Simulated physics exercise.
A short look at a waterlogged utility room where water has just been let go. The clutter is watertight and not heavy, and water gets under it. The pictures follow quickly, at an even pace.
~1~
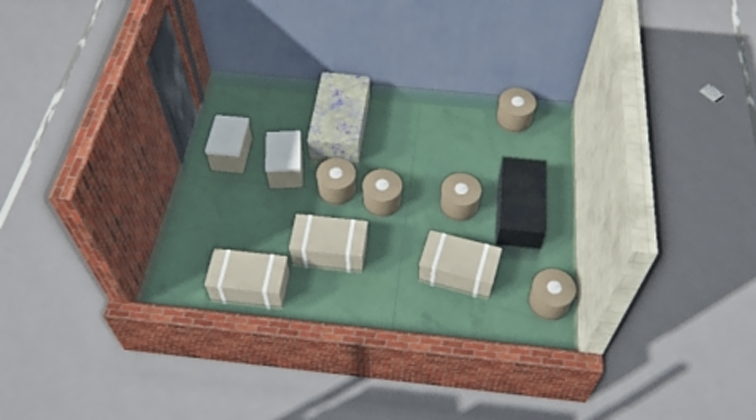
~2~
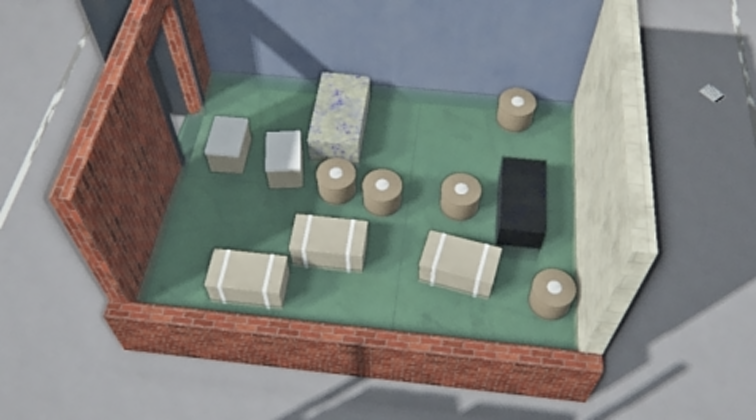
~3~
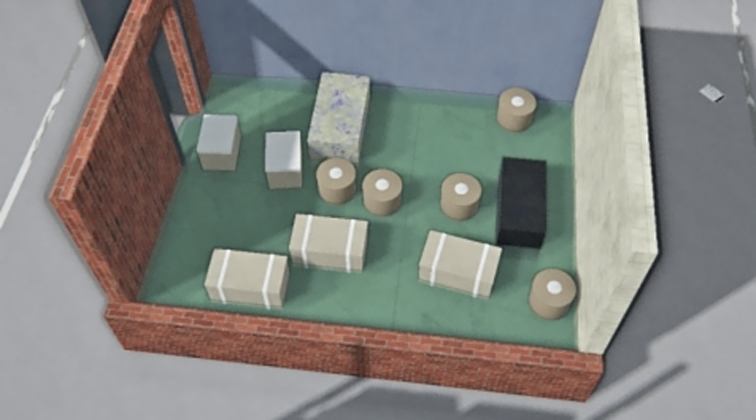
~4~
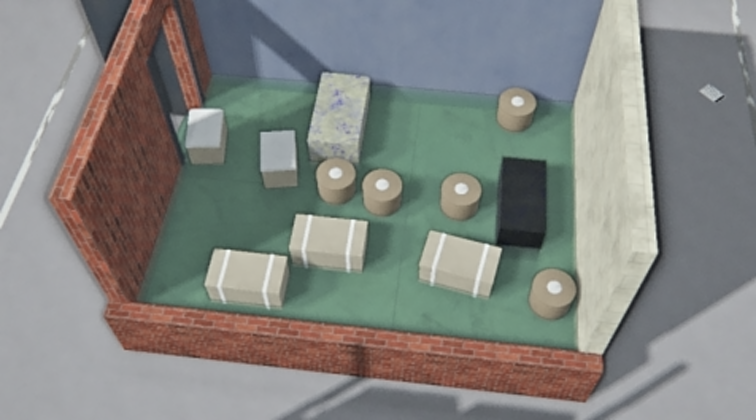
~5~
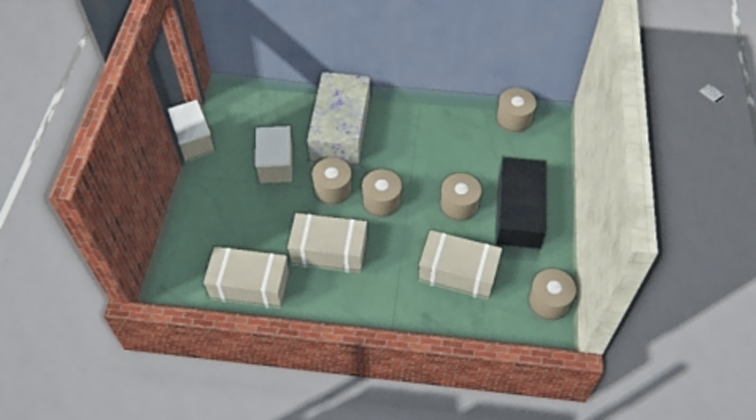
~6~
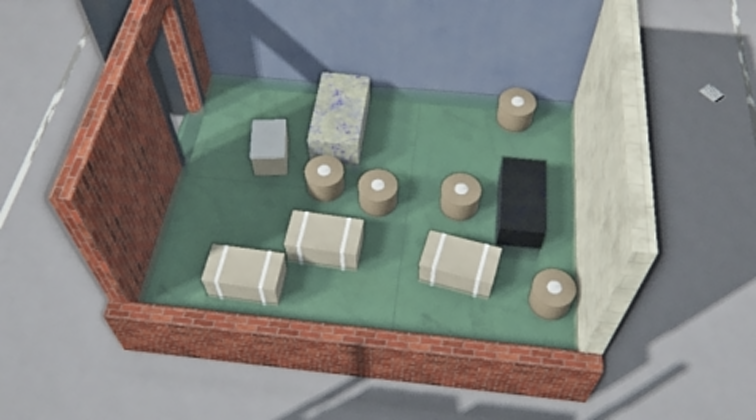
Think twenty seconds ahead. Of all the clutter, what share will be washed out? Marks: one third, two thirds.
Share: Between one and two thirds.
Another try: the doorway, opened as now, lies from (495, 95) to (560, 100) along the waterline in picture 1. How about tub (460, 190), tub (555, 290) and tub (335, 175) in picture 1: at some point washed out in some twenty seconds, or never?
In turn: Yes, left behind, gone.
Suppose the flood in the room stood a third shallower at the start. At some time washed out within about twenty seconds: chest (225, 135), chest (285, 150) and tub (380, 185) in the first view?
In turn: Out, through, carried outside.
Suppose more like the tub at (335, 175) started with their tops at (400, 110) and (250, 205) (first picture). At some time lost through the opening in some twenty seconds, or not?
As listed: No, gone.
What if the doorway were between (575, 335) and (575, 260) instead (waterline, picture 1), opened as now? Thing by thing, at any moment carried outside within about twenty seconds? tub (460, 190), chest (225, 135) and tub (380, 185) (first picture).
As listed: Through, still in, through.
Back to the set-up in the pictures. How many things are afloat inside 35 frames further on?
It comes to 4.
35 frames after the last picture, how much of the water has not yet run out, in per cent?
I make it 56 per cent.
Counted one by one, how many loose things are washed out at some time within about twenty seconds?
It comes to 6.
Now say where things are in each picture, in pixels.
In the first frame, a chest at (283, 150), afloat; a tub at (336, 173), afloat; 0 of 10 have shifted.
In the second frame, a chest at (283, 150), afloat; a tub at (336, 173) floats; 0 of 10 have shifted.
In the third frame, a chest at (283, 150) floats; a tub at (336, 174), afloat; 1 of 10 have shifted.
In the fourth frame, a chest at (278, 149), afloat, close to its start; a tub at (336, 174), afloat; 2 of 10 have shifted.
In the fifth frame, a chest at (273, 145), afloat, close to its start; a tub at (332, 173), afloat, close to its start; 3 of 10 have shifted.
In the sixth frame, a chest at (268, 138), afloat, close to its start; a tub at (324, 171) floats, close to its start; 6 of 10 have shifted.
A moment on, 1 of 10 are out; 9 afloat.
Next, 3 of 10 are out; 7 afloat.
Later, 6 of 10 are out; 4 afloat.
In the end, 6 of 10 are out; 4 afloat.
